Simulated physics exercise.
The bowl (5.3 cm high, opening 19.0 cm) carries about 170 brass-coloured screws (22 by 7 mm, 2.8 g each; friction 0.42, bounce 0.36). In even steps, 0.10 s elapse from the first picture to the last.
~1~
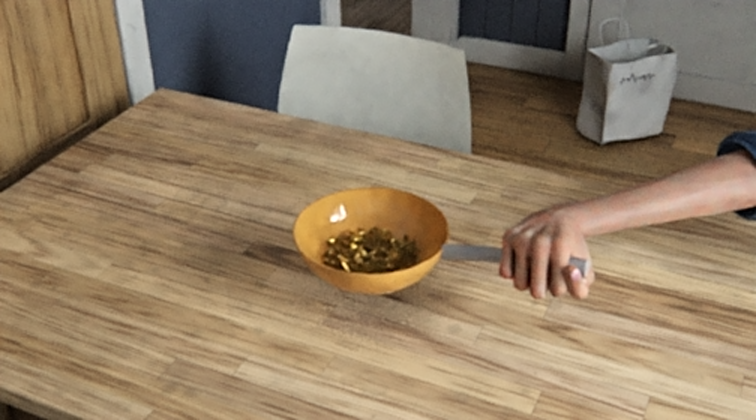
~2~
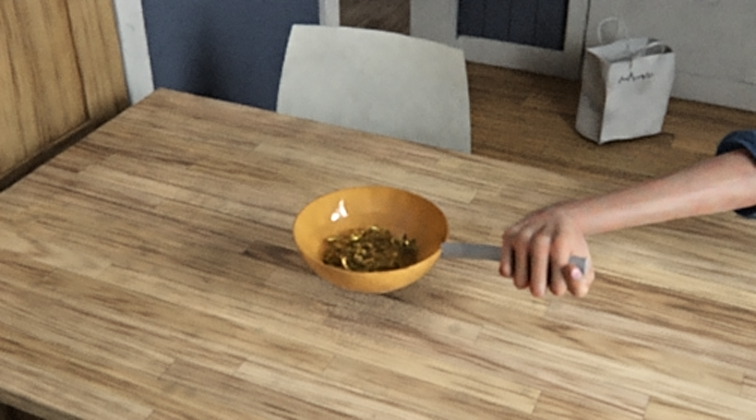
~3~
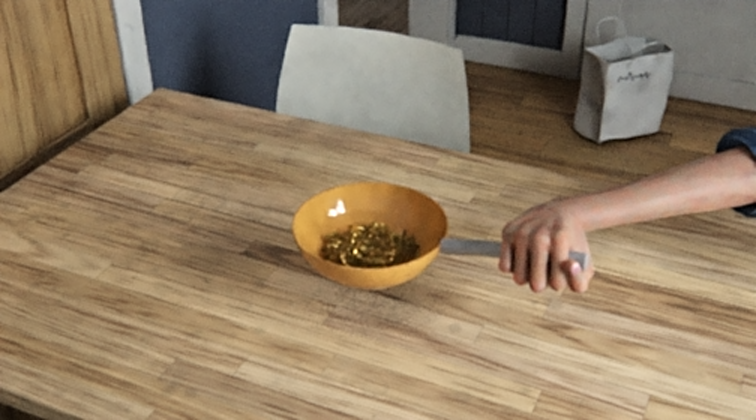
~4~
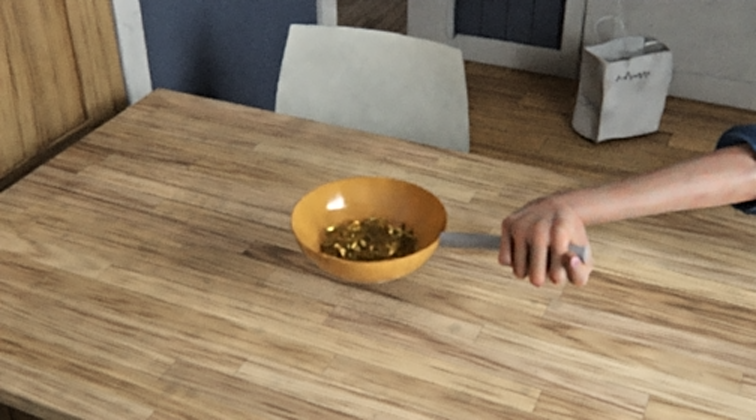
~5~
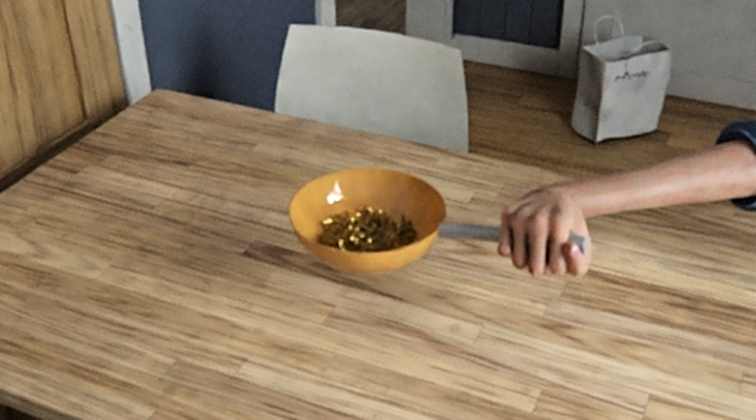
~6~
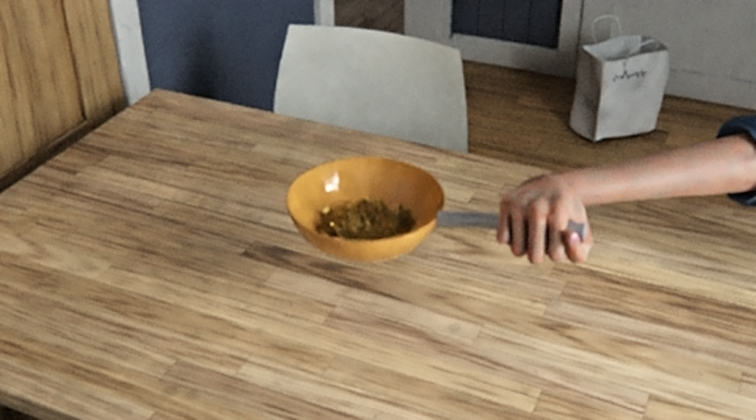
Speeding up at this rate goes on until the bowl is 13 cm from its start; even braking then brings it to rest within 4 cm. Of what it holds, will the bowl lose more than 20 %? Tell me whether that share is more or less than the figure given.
It is less than the figure given.
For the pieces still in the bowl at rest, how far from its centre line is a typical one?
4.5 centimetres, more or less.
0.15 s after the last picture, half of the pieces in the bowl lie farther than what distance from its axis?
4.0 cm.
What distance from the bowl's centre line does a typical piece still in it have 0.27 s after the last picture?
Roughly 5.0 cm.
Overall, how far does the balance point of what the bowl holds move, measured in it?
Net shift: Near 3.0 cm.
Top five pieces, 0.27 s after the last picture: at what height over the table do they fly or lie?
They're roughly 30 cm up.
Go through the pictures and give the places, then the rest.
The first picture shows bowl at (372, 280); tilt 0 degrees; moved 0.0 cm; top of the load at (384, 236).
The second picture shows bowl at (372, 278); tilt 0 degrees; moved 0.2 cm; top of the load at (367, 234).
The third picture shows bowl at (371, 274); tilt 0 degrees; moved 0.7 cm; top of the load at (366, 230).
The fourth picture shows bowl at (370, 268); tilt 0 degrees; moved 1.6 cm; top of the load at (365, 225).
The fifth picture shows bowl at (369, 259); tilt 0 degrees; moved 2.9 cm; top of the load at (363, 216).
The sixth picture shows bowl at (367, 247); tilt 0 degrees; moved 4.5 cm; top of the load at (379, 205).
Then, 0.15 s after the last picture, bowl 100 %; middle of the pieces not yet landed near (340, 95).
Then, 0.27 s after the last picture, bowl 100 %; middle of the pieces not yet landed near (319, 82).
Then, 0.39 s after the last picture, bowl 95 %, in the air 5 %; middle of the pieces not yet landed near (319, 125).
Then, 0.50 s after the last picture, bowl 95 %; middle of the pieces not yet landed near (326, 131).
In the end, bowl 95 %, fallen left of where it stops 5 %.
